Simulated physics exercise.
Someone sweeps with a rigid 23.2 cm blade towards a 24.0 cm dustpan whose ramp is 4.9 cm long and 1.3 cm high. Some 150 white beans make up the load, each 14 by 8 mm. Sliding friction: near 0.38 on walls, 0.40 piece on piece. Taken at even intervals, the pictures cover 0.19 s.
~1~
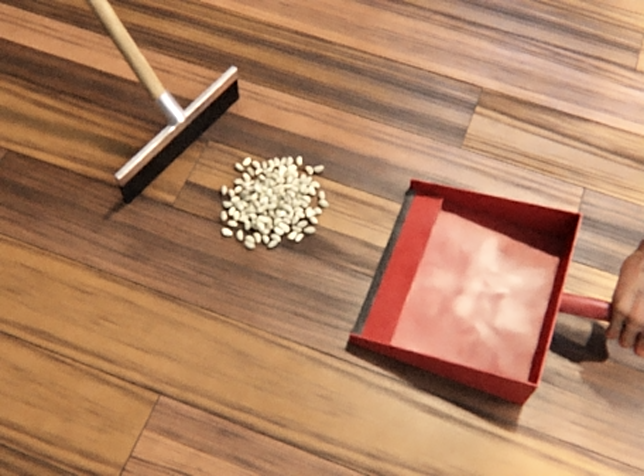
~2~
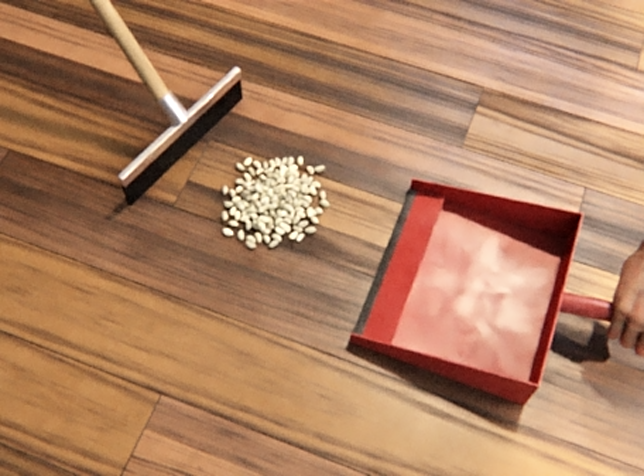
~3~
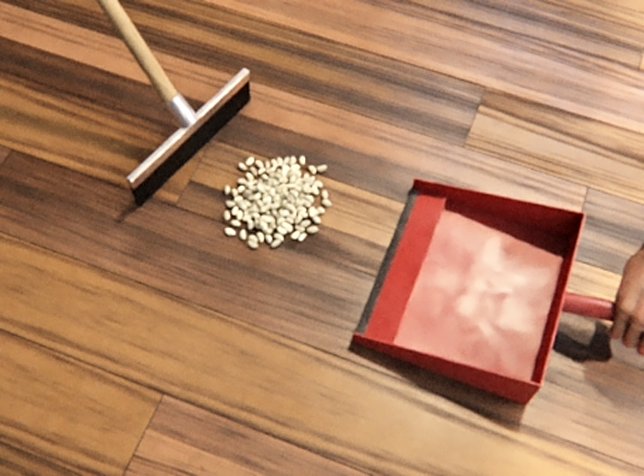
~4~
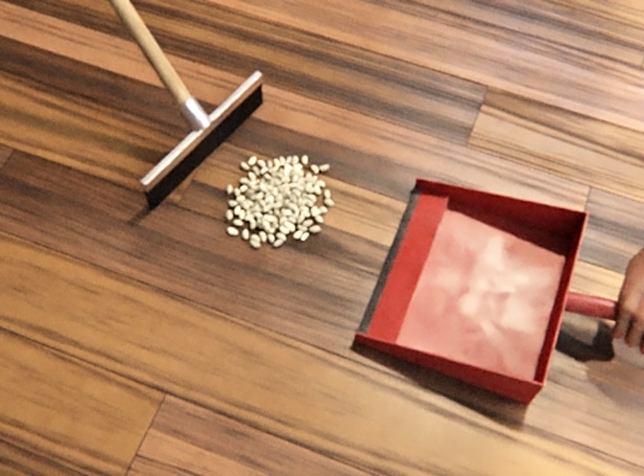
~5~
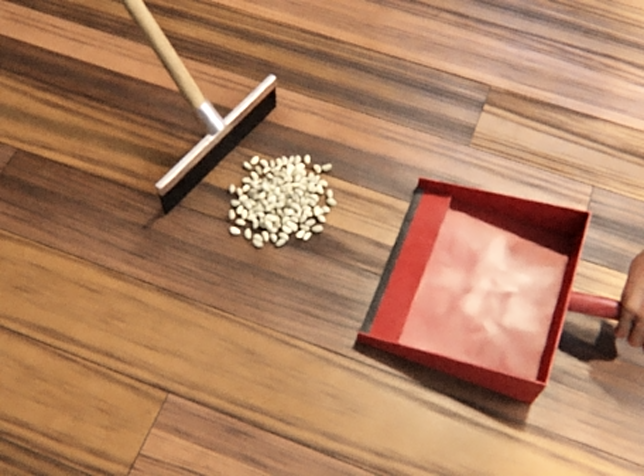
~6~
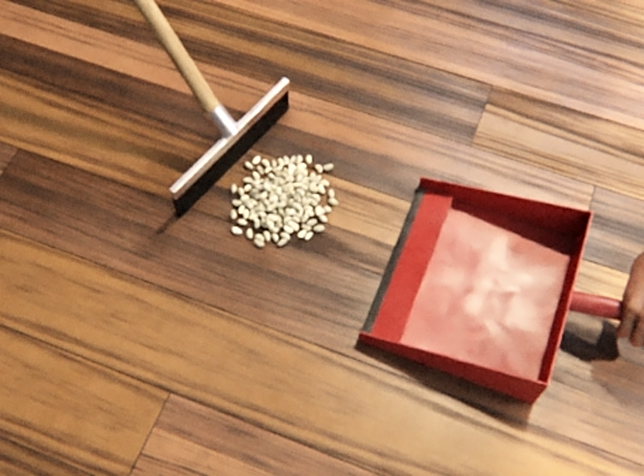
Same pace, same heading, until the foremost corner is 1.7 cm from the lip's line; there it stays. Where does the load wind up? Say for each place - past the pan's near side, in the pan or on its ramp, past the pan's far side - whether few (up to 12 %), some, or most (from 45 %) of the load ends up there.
Near side: Few, pan: Few, far side: Few.
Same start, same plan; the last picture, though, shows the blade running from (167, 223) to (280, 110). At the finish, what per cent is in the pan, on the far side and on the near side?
The pan gets 25, the far side 5 and the near side 10.
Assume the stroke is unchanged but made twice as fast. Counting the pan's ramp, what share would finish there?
Near 30 %.
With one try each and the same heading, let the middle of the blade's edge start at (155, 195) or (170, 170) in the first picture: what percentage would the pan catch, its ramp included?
Around 20 percent, then around 10 percent.
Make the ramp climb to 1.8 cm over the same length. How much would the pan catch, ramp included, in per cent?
Something like 5 per cent, ramp included.
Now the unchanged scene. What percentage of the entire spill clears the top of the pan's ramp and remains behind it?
Estimate: About 0 %.
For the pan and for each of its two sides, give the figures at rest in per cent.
In per cent - near side 0, pan 5, far side 0.
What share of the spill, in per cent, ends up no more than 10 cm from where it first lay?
Around 5 in a hundred.
Then, 0.21 s after the last picture, middle of the blade 15 cm from the lip; 0 % over the lip, far side 0 %, near side 0 %.
Then, 0.36 s after the last picture, middle of the blade 8 cm from the lip; 0 % over the lip, far side 0 %, near side 0 %.
Then, 0.63 s after the last picture, middle of the blade 5 cm from the lip; 5 % over the lip, far side 0 %, near side 0 %.
In the end, near side 0 %, pan 5 %, far side 0 %, in front of the lip or behind the blade 90 %.
